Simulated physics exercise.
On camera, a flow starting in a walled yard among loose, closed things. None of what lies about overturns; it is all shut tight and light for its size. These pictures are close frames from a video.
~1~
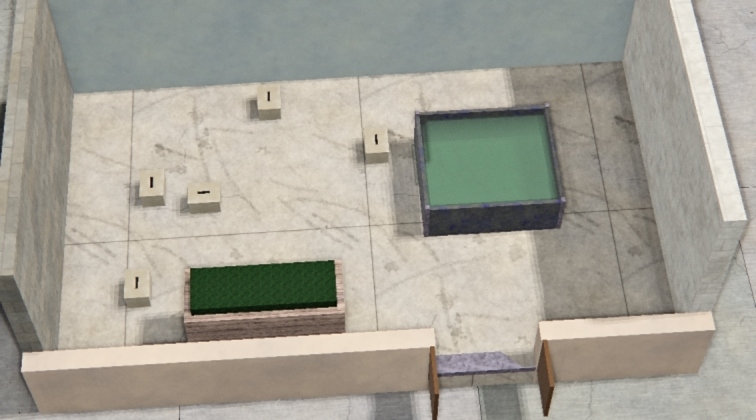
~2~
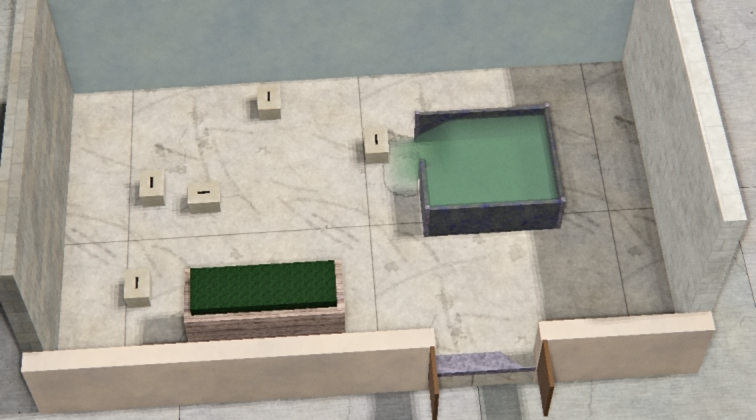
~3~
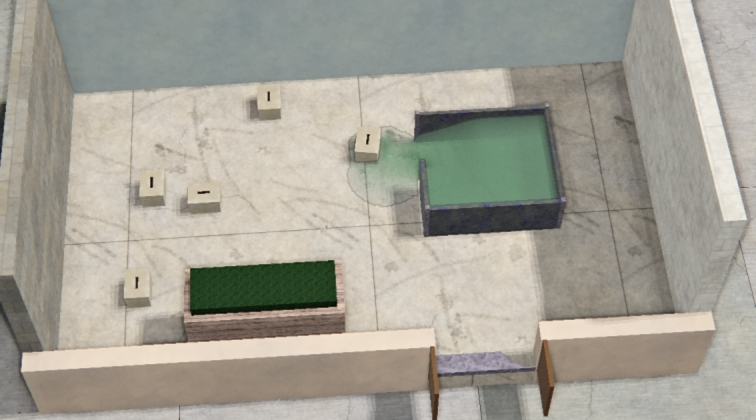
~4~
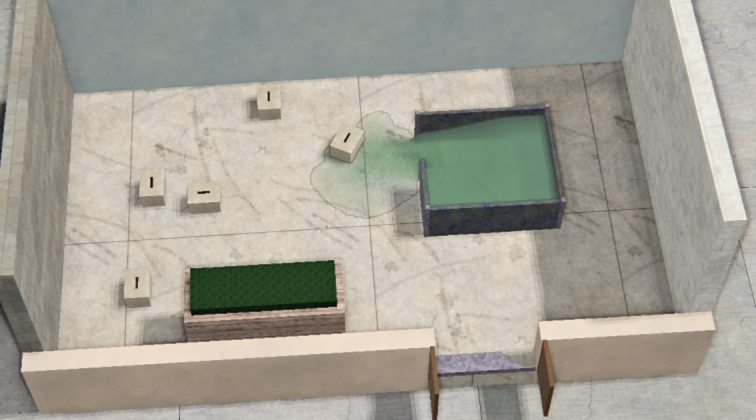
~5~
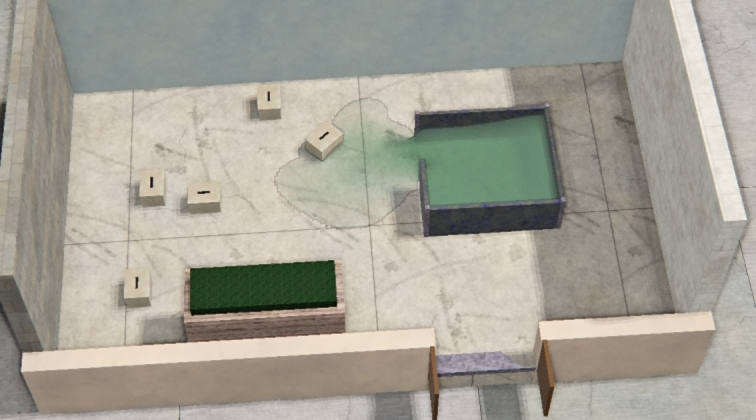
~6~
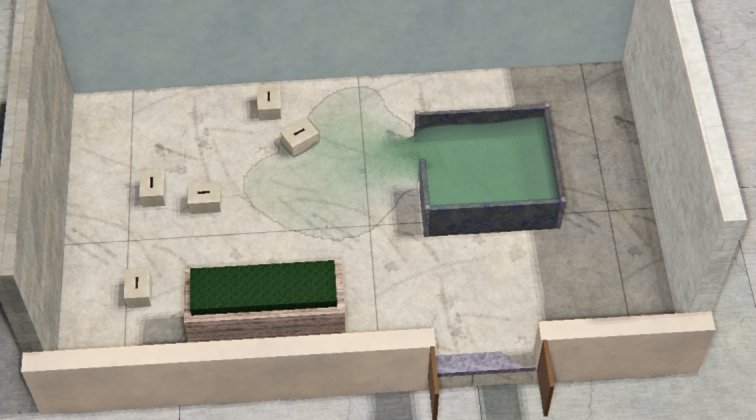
Green liquid pouring through the left side of a dark tank and spreading across a walled yard, pushing one pale box leftward.
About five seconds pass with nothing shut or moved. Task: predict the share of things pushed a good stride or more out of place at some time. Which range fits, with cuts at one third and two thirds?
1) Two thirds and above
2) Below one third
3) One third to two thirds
Two thirds and above.
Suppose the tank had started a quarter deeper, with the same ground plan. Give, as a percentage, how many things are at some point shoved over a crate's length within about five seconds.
Around 100 in a hundred.
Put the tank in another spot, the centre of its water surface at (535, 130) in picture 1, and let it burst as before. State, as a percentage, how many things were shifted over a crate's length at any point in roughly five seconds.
I make it 100 per cent.
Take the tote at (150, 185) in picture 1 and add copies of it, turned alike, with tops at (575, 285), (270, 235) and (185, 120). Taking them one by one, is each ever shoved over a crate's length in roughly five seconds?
Stays put, shoved clear, shoved clear.
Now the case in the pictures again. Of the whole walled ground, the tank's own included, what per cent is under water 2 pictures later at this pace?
I'd put it at around 25 in a hundred.
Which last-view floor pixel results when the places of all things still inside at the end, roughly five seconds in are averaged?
Close to (115, 263).
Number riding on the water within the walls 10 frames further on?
The answer is 1.
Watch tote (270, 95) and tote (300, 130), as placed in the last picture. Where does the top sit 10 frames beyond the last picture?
Roughly (145, 92) for the first, roughly (113, 103) for the second.
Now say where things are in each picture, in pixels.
The first picture shows a tote at (376, 140) rests on the ground; a tote at (204, 193), on the bottom; 0 of 5 have shifted.
The second picture shows a tote at (376, 140), on the bottom; a tote at (204, 193), on the bottom; 0 of 5 have shifted.
The third picture shows a tote at (368, 140), on the bottom, close to its start; a tote at (204, 193), on the bottom; 1 of 5 have shifted.
The fourth picture shows a tote at (347, 138) rests on the ground, a stride from its start; a tote at (204, 193) rests on the ground; 1 of 5 have shifted.
The fifth picture shows a tote at (324, 136), on the bottom, a stride from its start; a tote at (204, 193), on the bottom; 1 of 5 have shifted.
The sixth picture shows a tote at (300, 132) rests on the ground, a stride from its start; a tote at (204, 193) rests on the ground; 1 of 5 have shifted.
A moment on, 1 of 5 are well off their spots; 0 afloat.
Next, 4 of 5 are well off their spots; 1 afloat.
Later, 5 of 5 are well off their spots; 5 afloat.
In the end, 5 of 5 are well off their spots, and 5 have been at some point; 5 afloat.
